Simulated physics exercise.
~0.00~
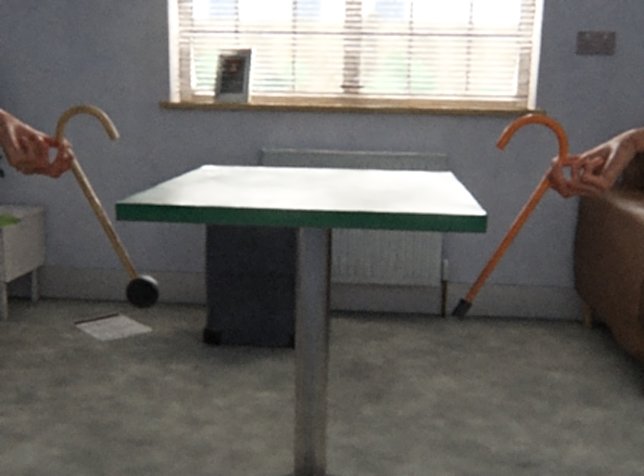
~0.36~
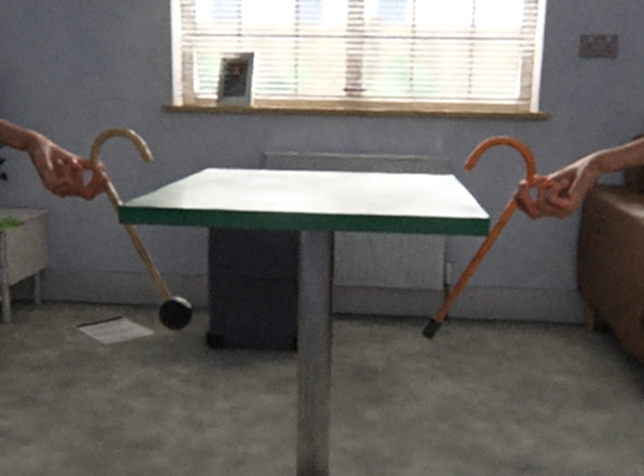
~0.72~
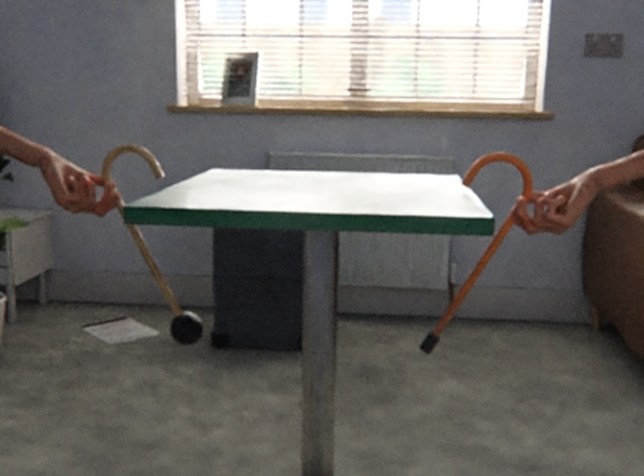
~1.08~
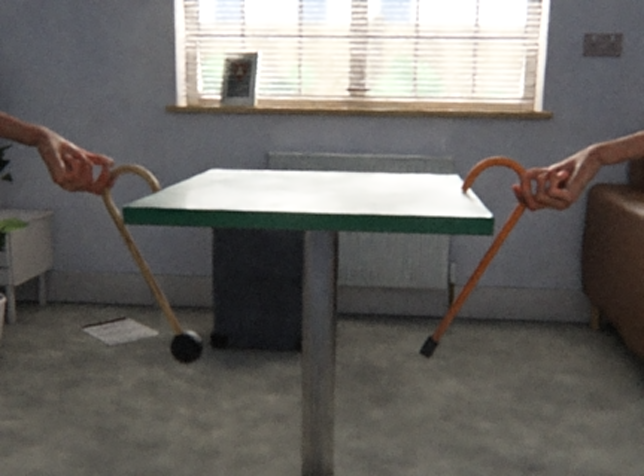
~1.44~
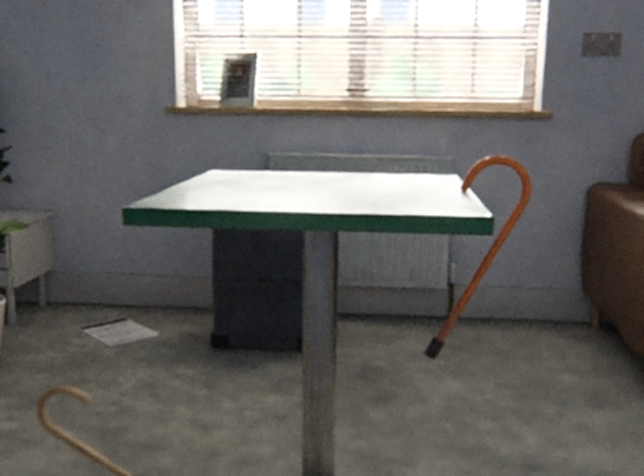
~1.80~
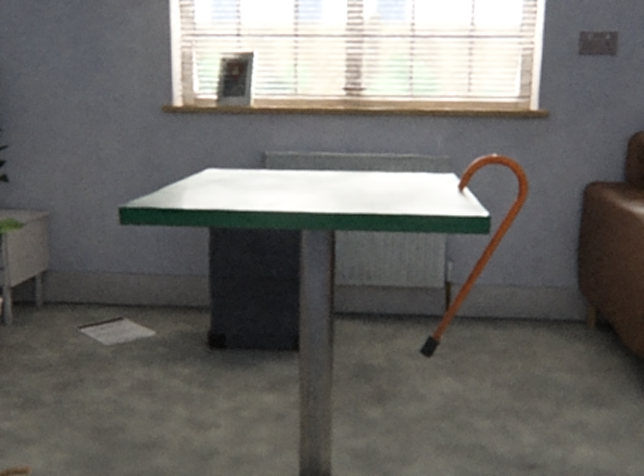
Two canes hooked onto opposite table edges by hands, the orange one staying hung while the black-ended pale one falls left.
